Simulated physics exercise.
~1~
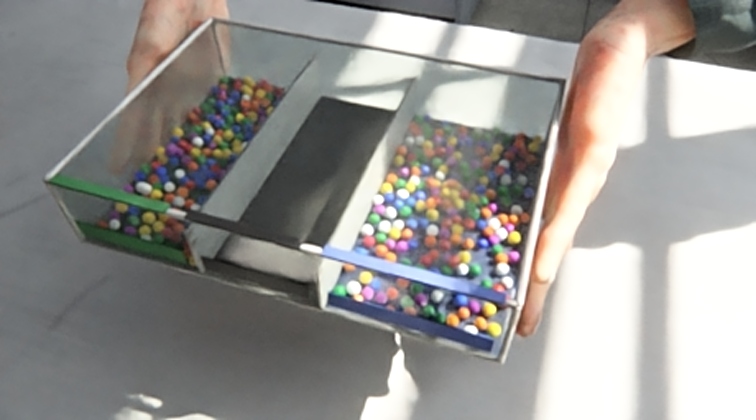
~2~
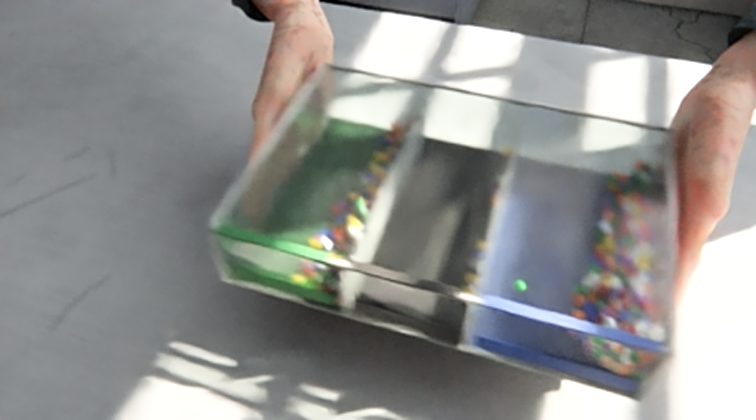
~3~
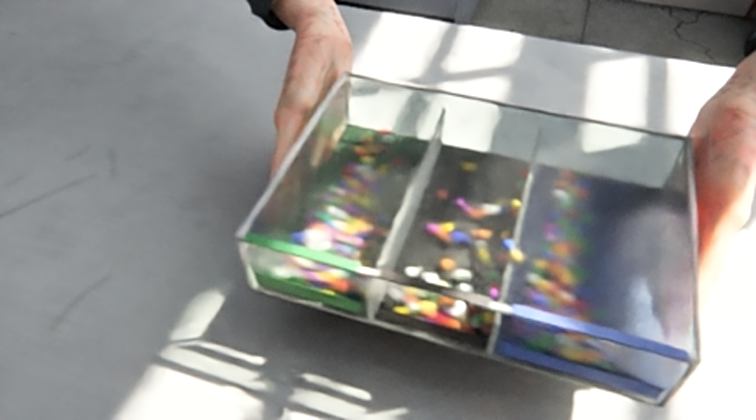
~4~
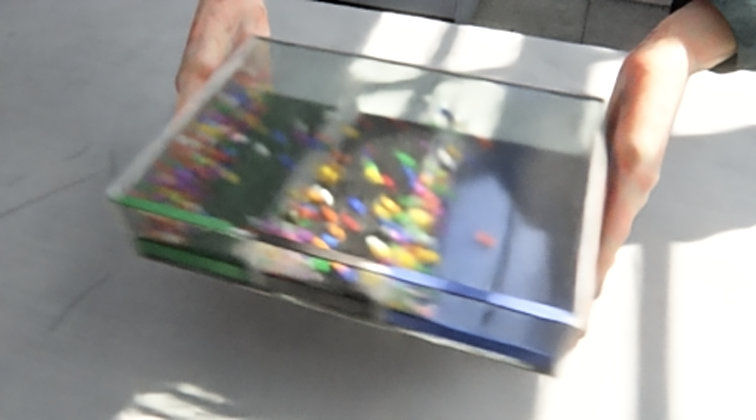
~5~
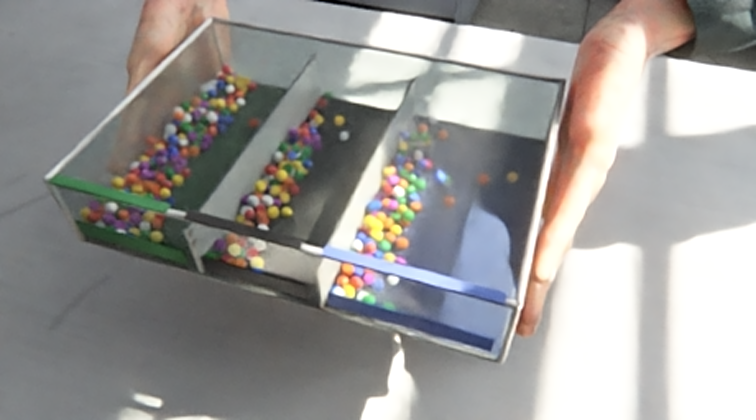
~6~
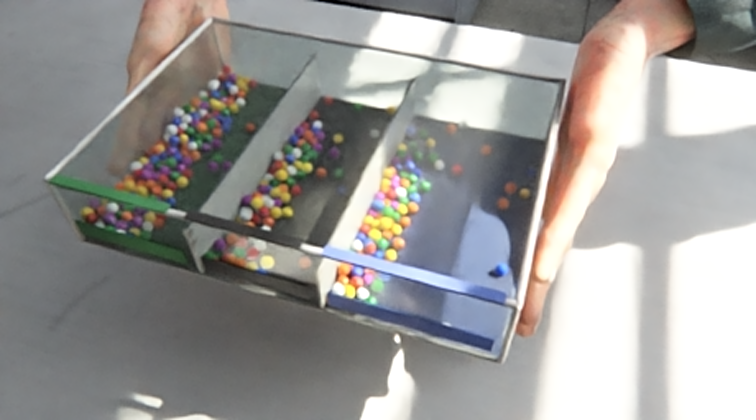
Two hands hold a shallow, clear-lidded box of small multicoloured beads above a pale, sunlit surface, seen from above at an angle. Partitions divide it into a green section at left, a black one in the middle and a blue one at right. At first beads fill the green and blue sections while the black one looks empty. The hands shake the box right and then back left, and the beads blur, sliding and spilling over the partitions. The box comes to rest where it started, with beads in all three sections, mostly gathered along their left sides.
